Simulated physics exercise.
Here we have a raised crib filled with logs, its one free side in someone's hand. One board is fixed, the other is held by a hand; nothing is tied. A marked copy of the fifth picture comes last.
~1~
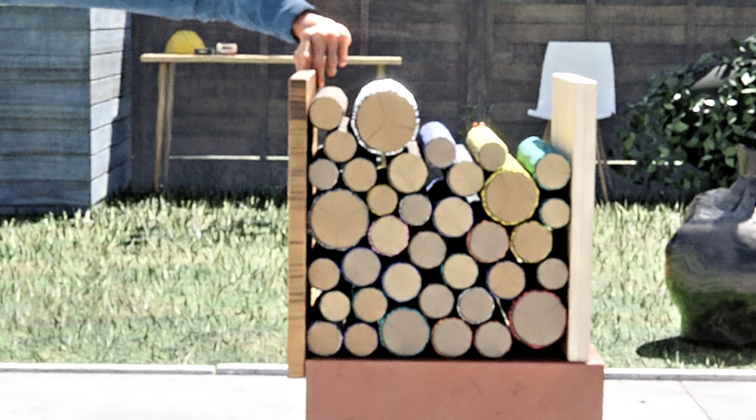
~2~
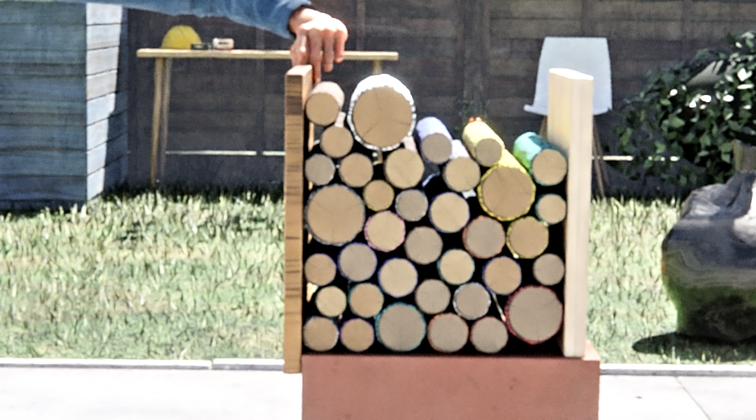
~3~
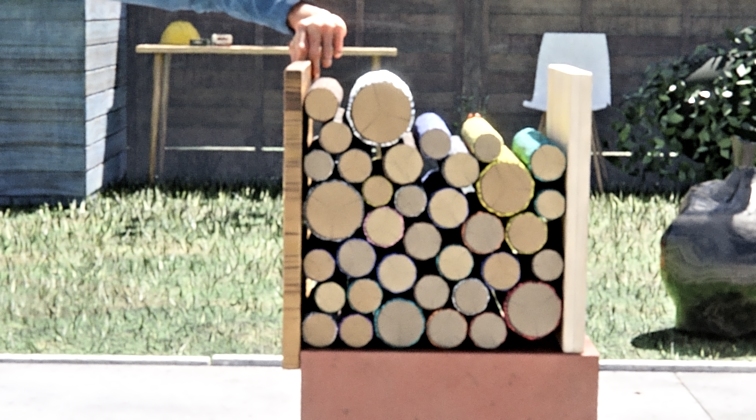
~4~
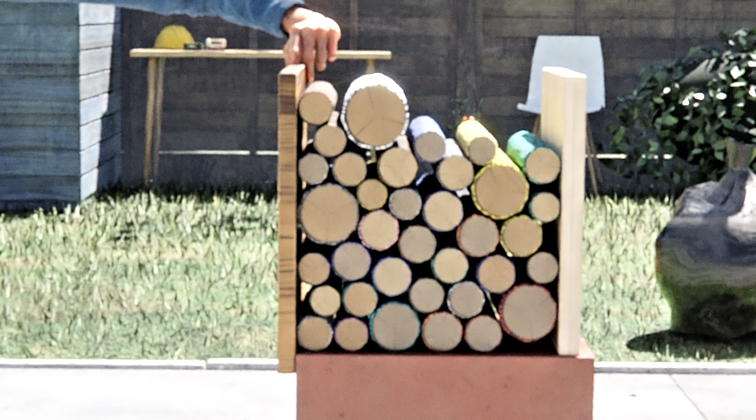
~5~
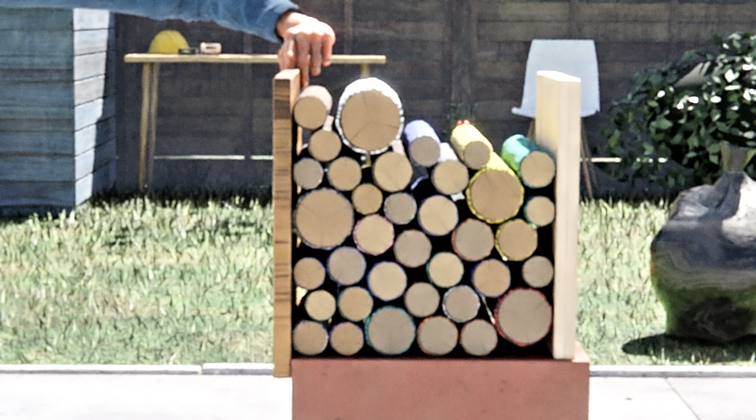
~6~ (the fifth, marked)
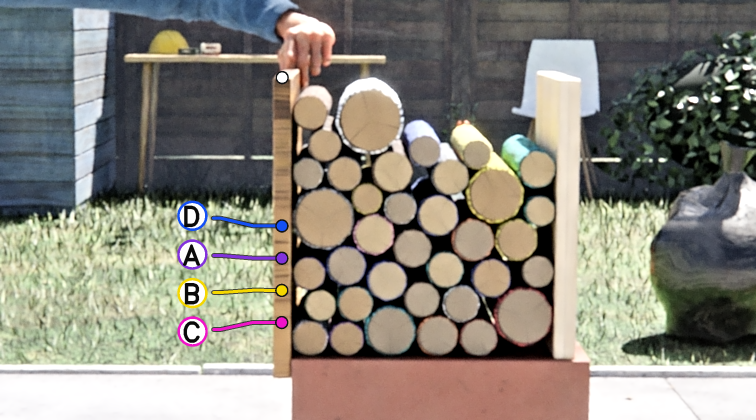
A hand rested on top of the wooden board at the left side of a crib stacked with round logs above a reddish base, and the logs barely moved as the view shifted slightly.
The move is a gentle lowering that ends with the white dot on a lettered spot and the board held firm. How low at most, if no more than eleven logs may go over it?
At most to B.
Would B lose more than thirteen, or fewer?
Fewer than thirteen.
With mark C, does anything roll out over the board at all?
Yes.
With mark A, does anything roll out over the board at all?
At A: Yes.
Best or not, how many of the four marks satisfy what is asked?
Three of them.
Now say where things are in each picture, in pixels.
In the first picture, a log (324, 339); a log (538, 318); a log (402, 282).
In the second picture, a log (398, 277); a log (424, 245).
In the third picture, a log (527, 234); a log (318, 165).
In the fourth picture, a log (330, 141); a log (315, 108).
In the fifth picture, side board (288, 213); a log (310, 338); a log (524, 316).
On the copy, A at (282, 258); B at (282, 291); C at (282, 323); D at (282, 226); the white dot at (282, 77).
On B. First, top of the board (292, 165).
Then, top of the board (291, 263).
Finally, top of the board (291, 290), about seven out over the board.
By contrast, A about seven out over the board; C more than eleven out over the board; D three out over the board.
